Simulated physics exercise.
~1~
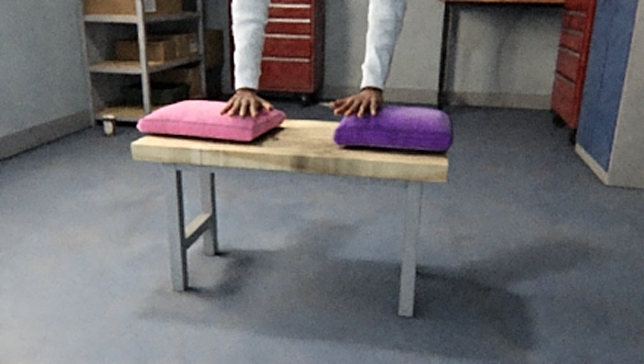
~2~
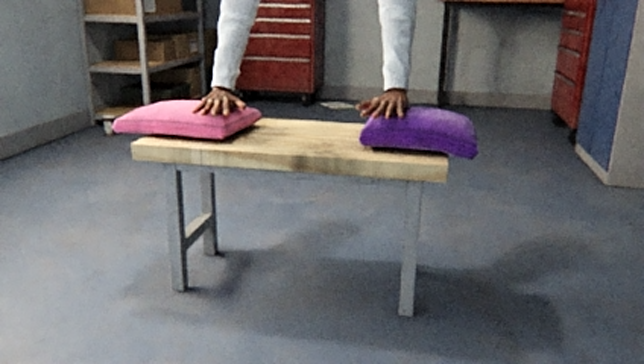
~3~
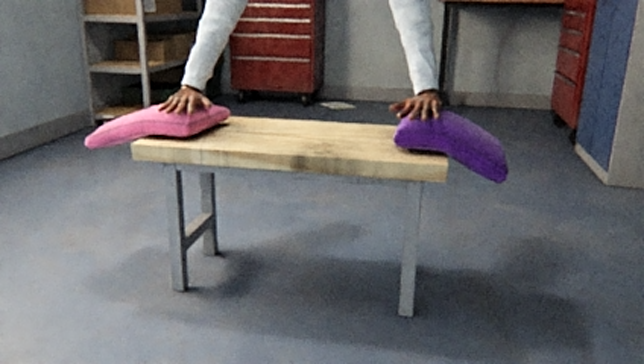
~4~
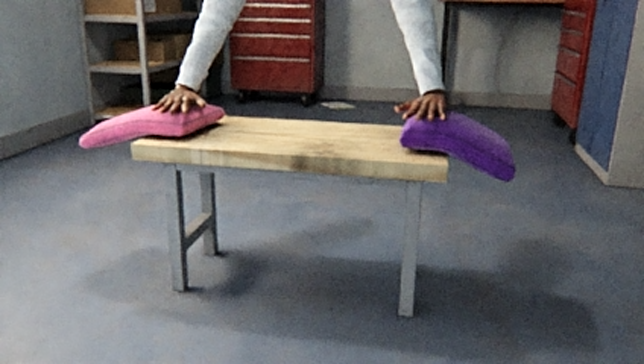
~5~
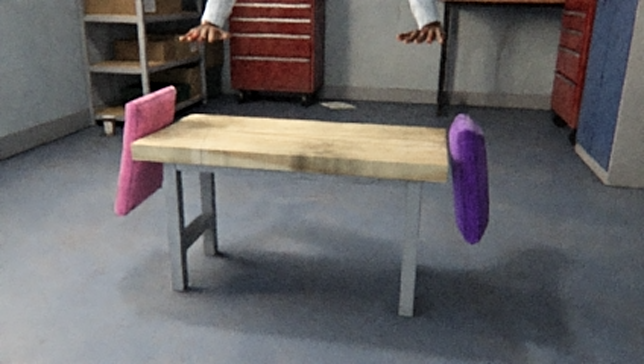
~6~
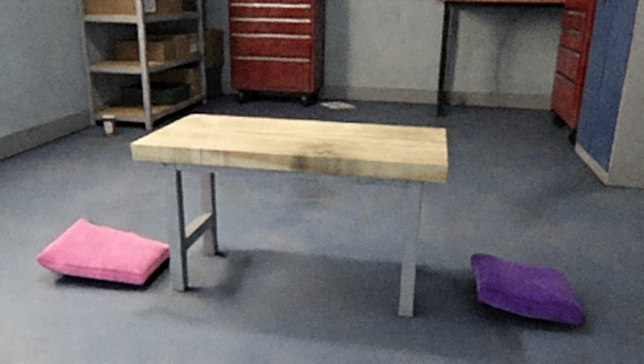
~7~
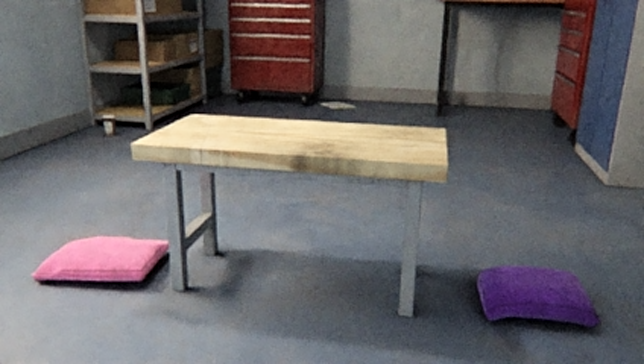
We see two hands push a pink pillow left and a purple soft bag right along a wooden table until both droop over opposite ends. The hands lift away, and both items drop and come to rest on the floor on either side of the table.
